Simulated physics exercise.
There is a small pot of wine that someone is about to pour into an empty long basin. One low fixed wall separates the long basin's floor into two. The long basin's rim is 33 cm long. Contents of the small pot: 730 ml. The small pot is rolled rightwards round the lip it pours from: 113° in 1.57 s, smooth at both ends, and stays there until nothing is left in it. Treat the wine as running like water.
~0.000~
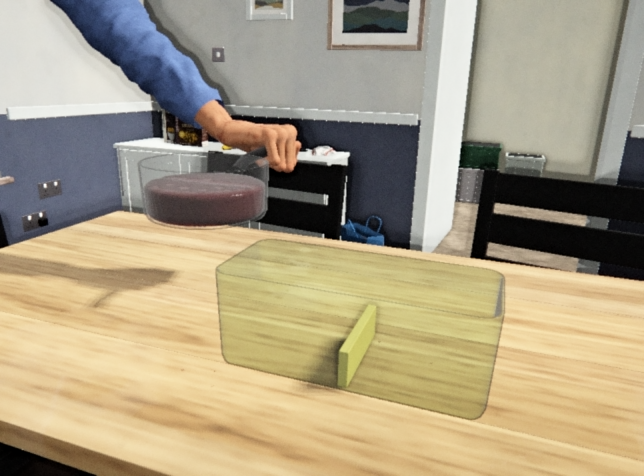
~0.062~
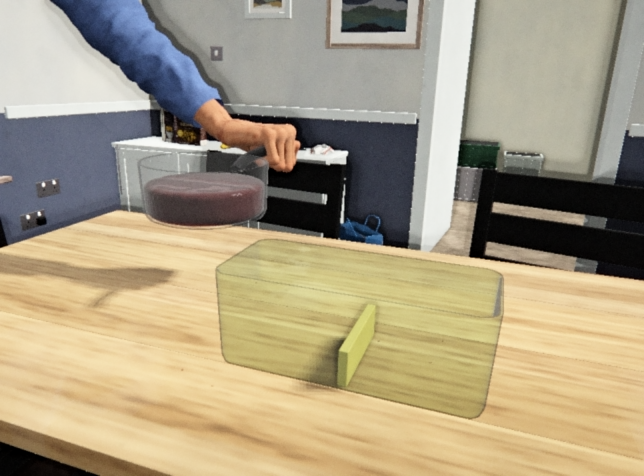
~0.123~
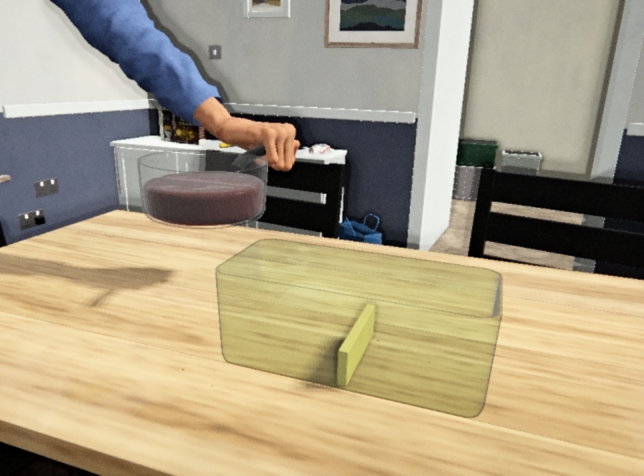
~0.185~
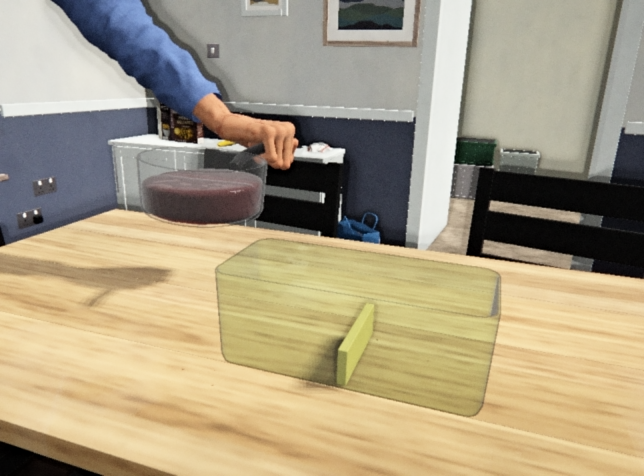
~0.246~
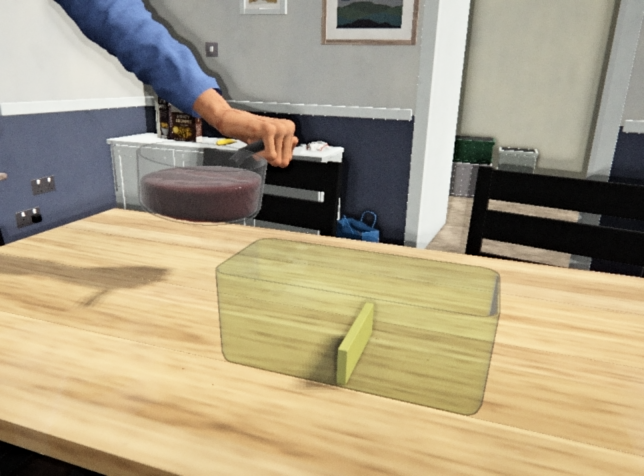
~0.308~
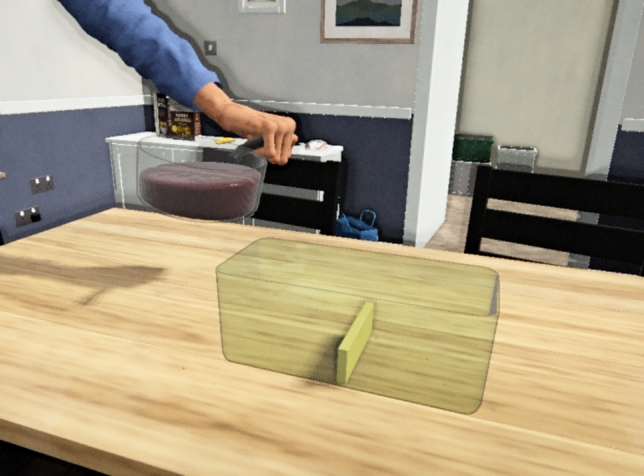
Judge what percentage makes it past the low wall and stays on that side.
Some 5 per cent makes it over and stays.
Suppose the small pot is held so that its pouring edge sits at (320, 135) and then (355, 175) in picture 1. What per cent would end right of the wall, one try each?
It comes to 95 per cent, and then 95 per cent.
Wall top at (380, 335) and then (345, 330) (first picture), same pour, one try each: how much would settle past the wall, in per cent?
The first gives near 5 per cent and the second near 40 per cent.
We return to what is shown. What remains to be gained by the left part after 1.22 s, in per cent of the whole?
Around 18 in a hundred.
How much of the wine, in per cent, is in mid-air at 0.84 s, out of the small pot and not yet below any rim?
Roughly 32 percent.
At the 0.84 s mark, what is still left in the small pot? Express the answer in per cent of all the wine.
Remaining: Near 60 % of the total.
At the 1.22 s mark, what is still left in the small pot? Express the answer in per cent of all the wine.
Around 9 in a hundred.
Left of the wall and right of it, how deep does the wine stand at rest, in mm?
Left roughly 32 mm; right roughly 2 mm.
By 0.84 s the tilt is 62° and 60 per cent is still to pour, 8 is left of the wall and 0 right of it.
By 1.22 s the tilt is 100° and 9 per cent is still to pour, 74 is left of the wall and 3 right of it.
By 1.63 s the tilt is 113° and 0 per cent is still to pour, 93 is left of the wall and 5 right of it.
By 2.07 s the tilt is 113° and 0 per cent is still to pour, 93 is left of the wall and 5 right of it.
At rest 93 per cent lies left of the wall, 5 right of it and 1 outside.
